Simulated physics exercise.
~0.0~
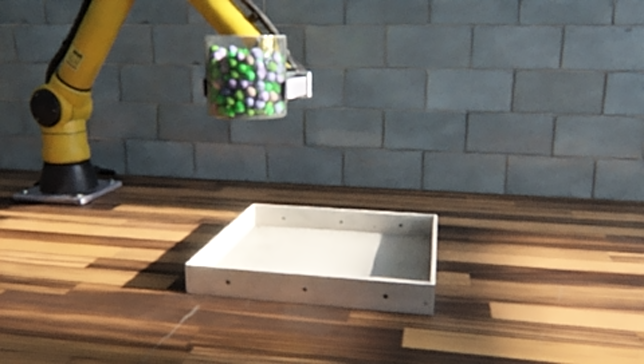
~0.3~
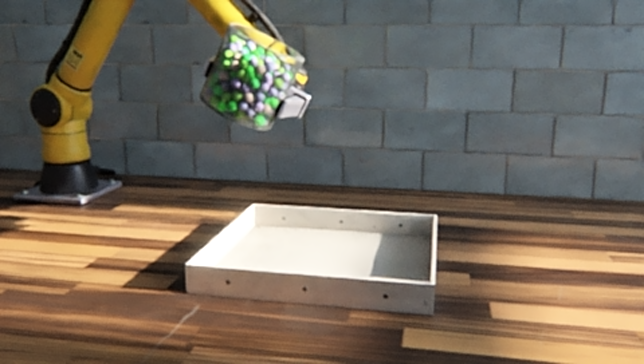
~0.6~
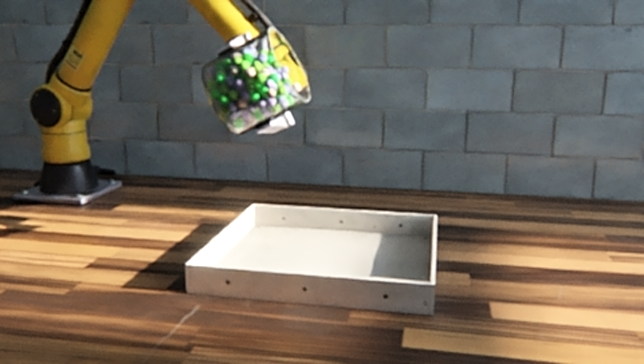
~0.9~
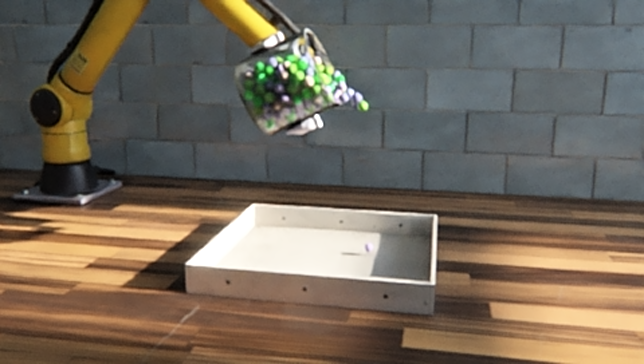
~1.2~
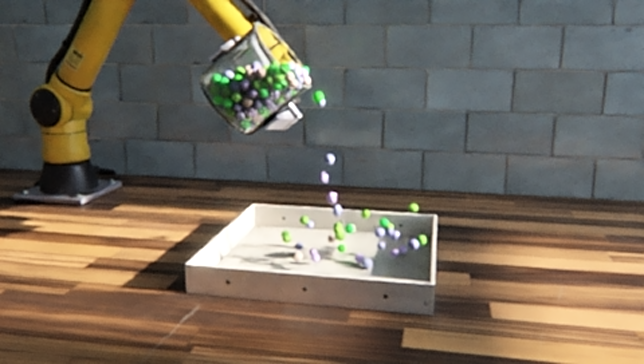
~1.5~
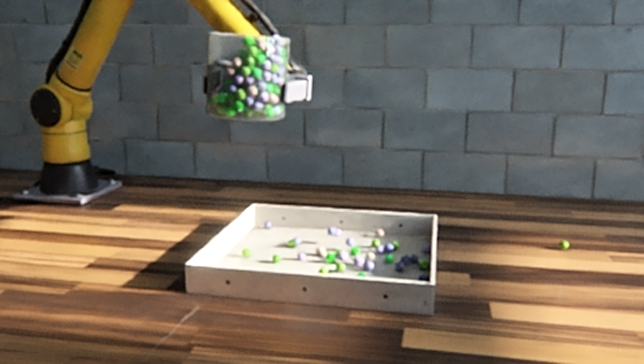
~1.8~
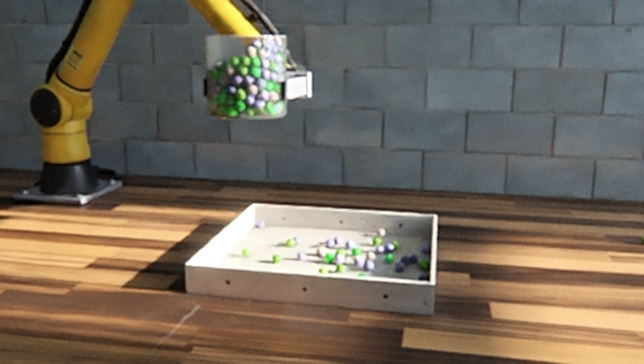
At the start, a yellow robot arm holds a clear cup full of green, purple and grey round sweets above a wooden table, with an empty pale square tray below and to the right. The arm tips the cup to the right, and at first the sweets stay inside. As it leans further, a cluster spills over the rim and drops into the tray, scattering and bouncing. The arm then turns the cup back upright, while one green sweet rolls away across the table to the right. At the end, the cup is still mostly full, and a small share lies spread across the tray.
